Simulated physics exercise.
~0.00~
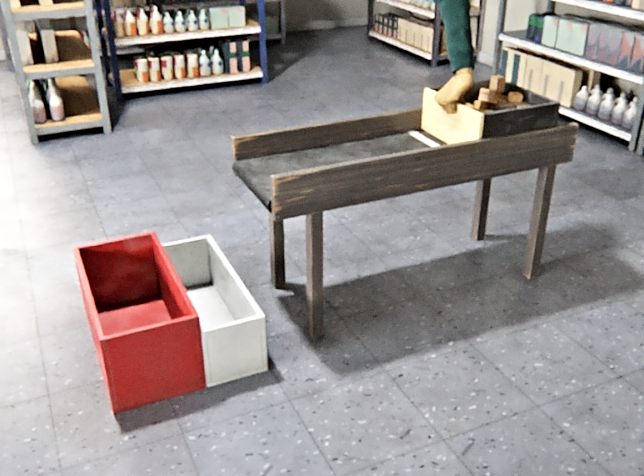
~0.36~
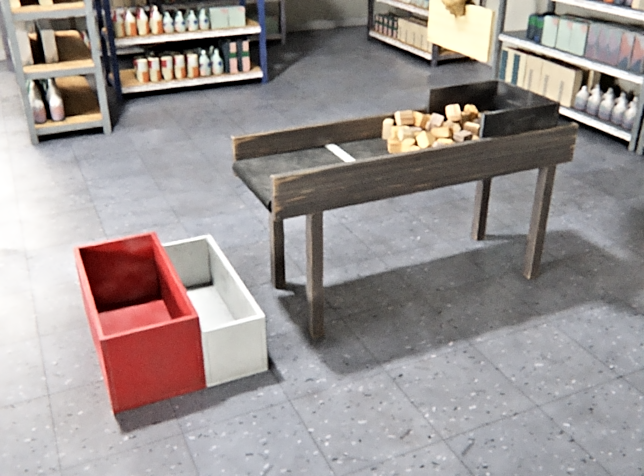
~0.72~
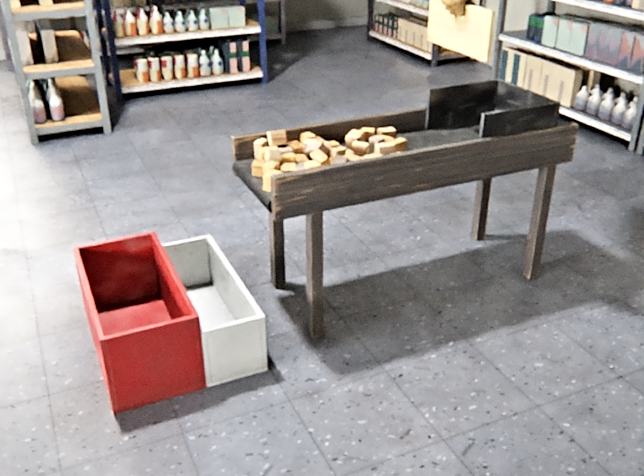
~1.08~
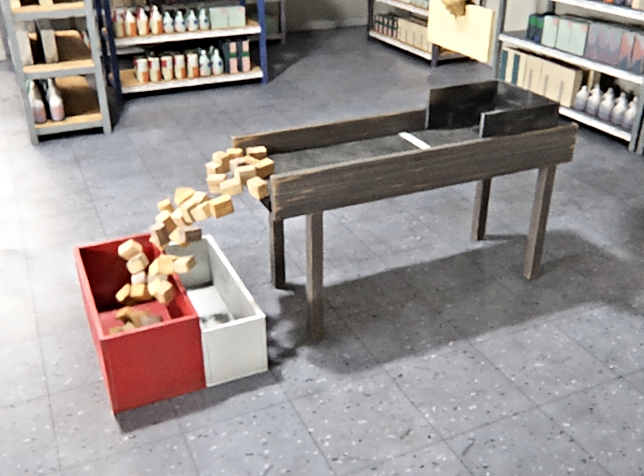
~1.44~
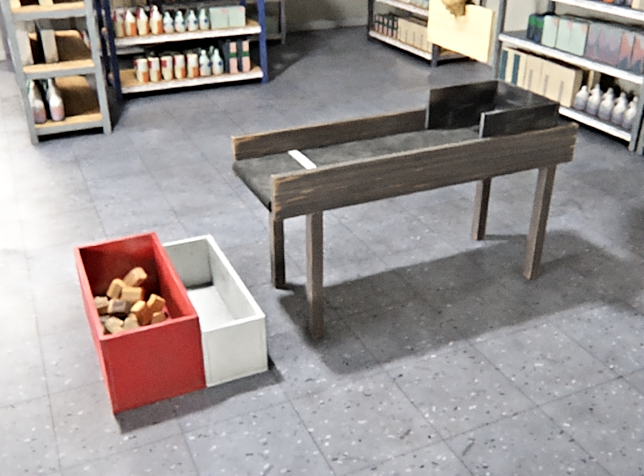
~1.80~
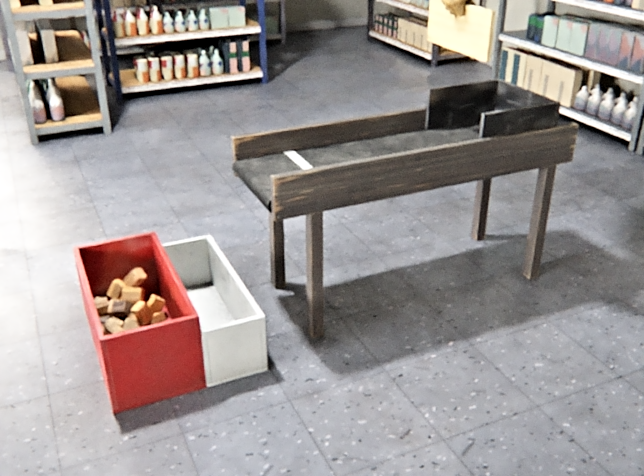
A heap of wooden blocks slid left along a dark belt once a gloved hand lifted the pale gate holding them back, then tumbled off the end and landed in the red tub, leaving the white tote beside it empty and the belt bare.
